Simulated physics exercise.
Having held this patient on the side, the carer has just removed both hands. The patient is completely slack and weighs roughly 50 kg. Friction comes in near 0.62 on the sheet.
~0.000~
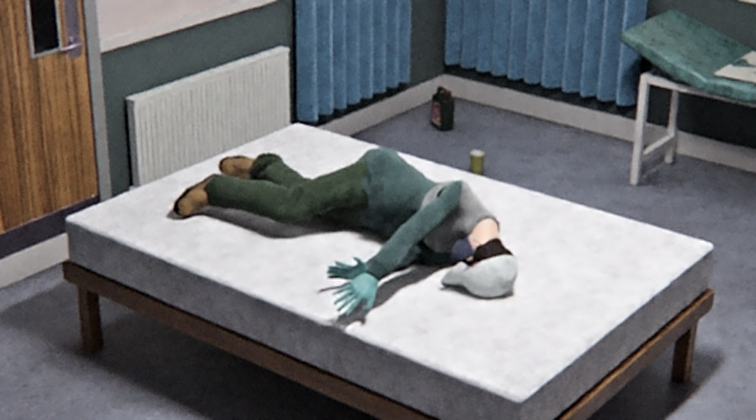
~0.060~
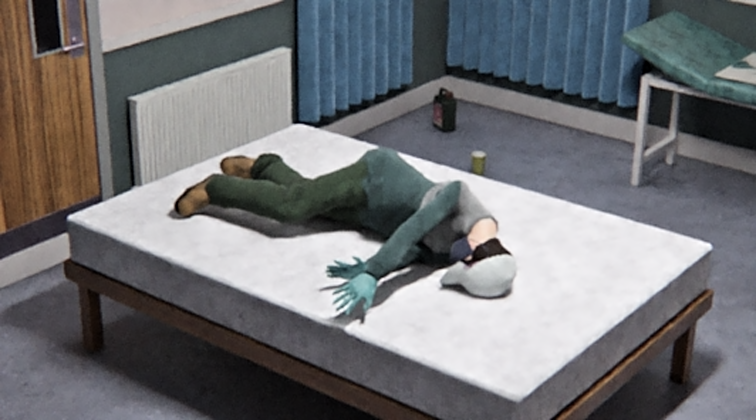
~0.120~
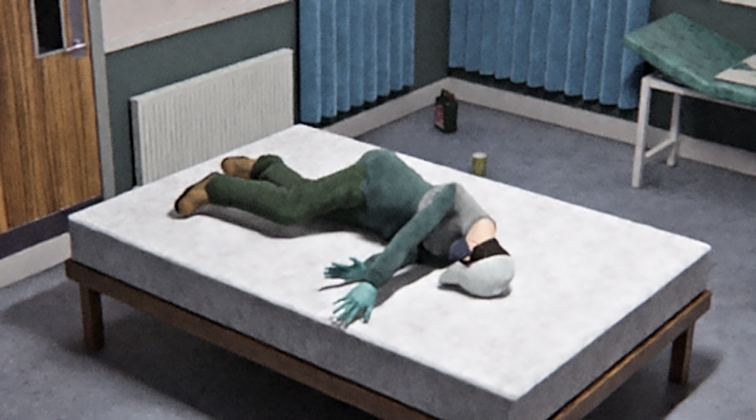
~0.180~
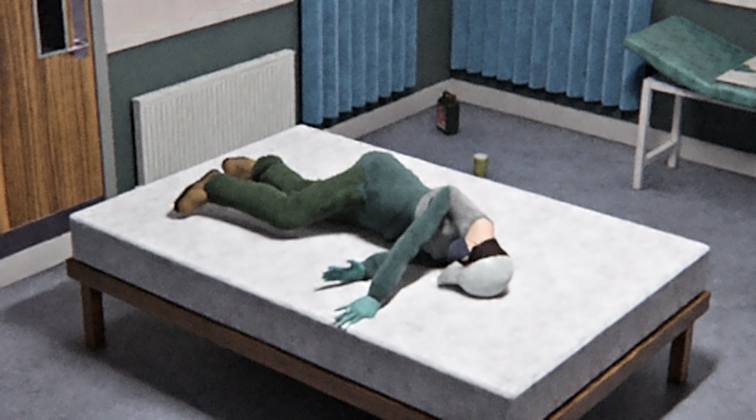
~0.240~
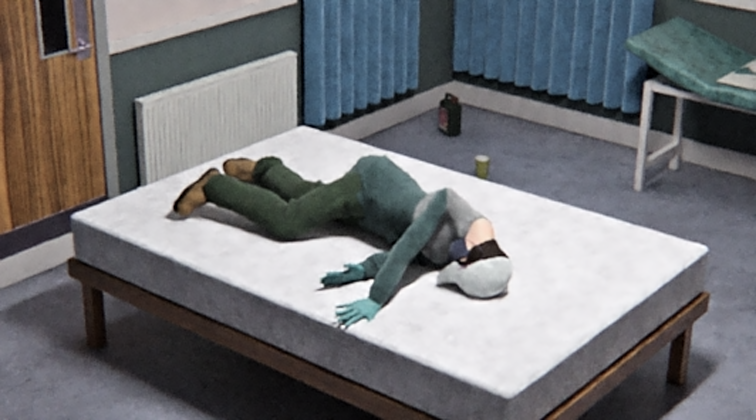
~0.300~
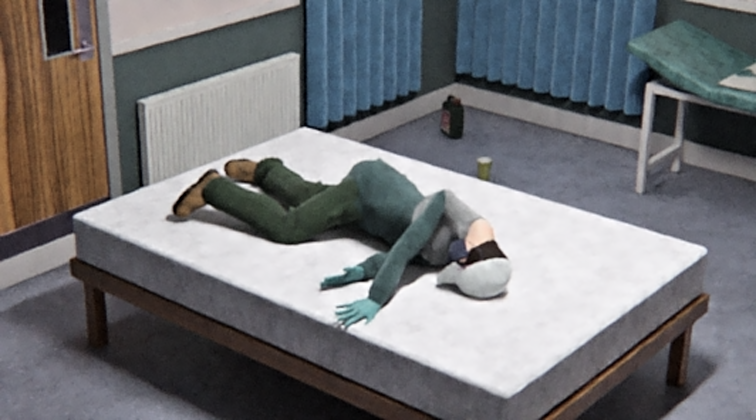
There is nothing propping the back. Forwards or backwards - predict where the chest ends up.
Forwards.
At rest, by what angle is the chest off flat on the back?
Some 130°.
After 0.54 s the chest is turned 120° from lying flat on the back, near (453, 231) in the last picture's view.
After 0.94 s the chest is turned 130° from lying flat on the back, near (452, 231) in the last picture's view.
After 1.54 s the chest is turned 130° from lying flat on the back, near (452, 231) in the last picture's view.
Final state at 2.8 s, chest rolls forwards.
